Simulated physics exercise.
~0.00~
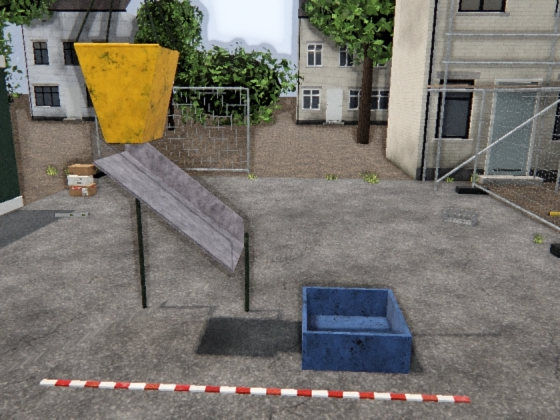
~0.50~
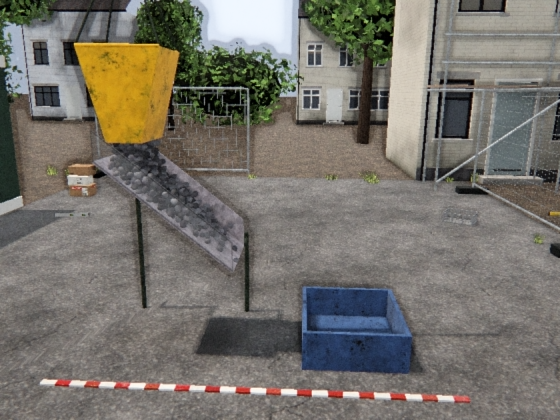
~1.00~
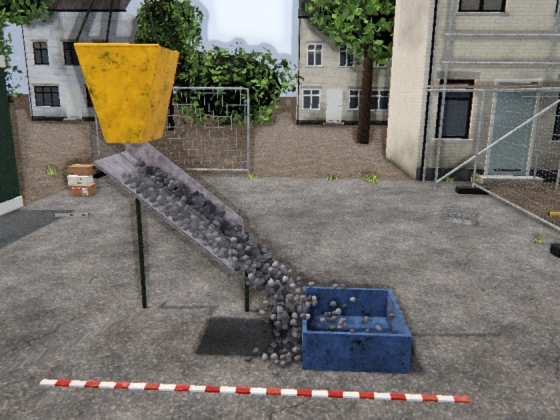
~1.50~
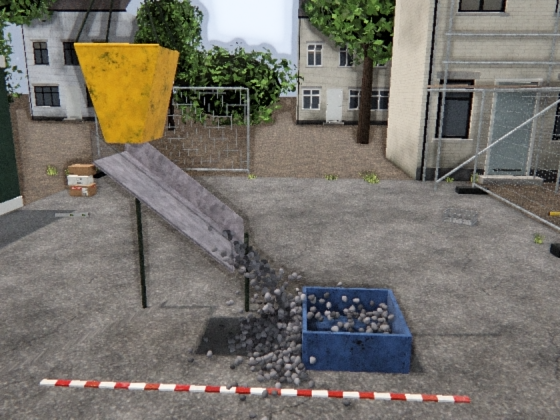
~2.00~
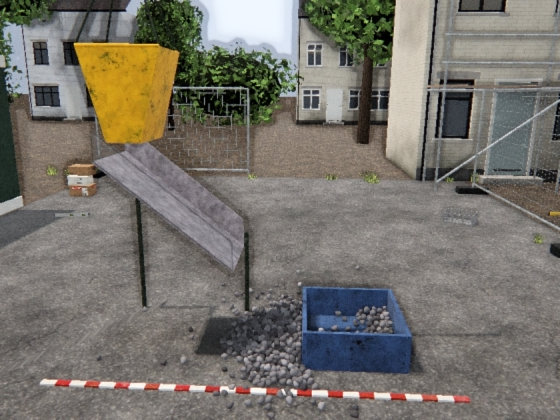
Paved yard with grey stones dropping from a yellow skip, sliding down a sloping chute and mostly piling left of a blue bin.
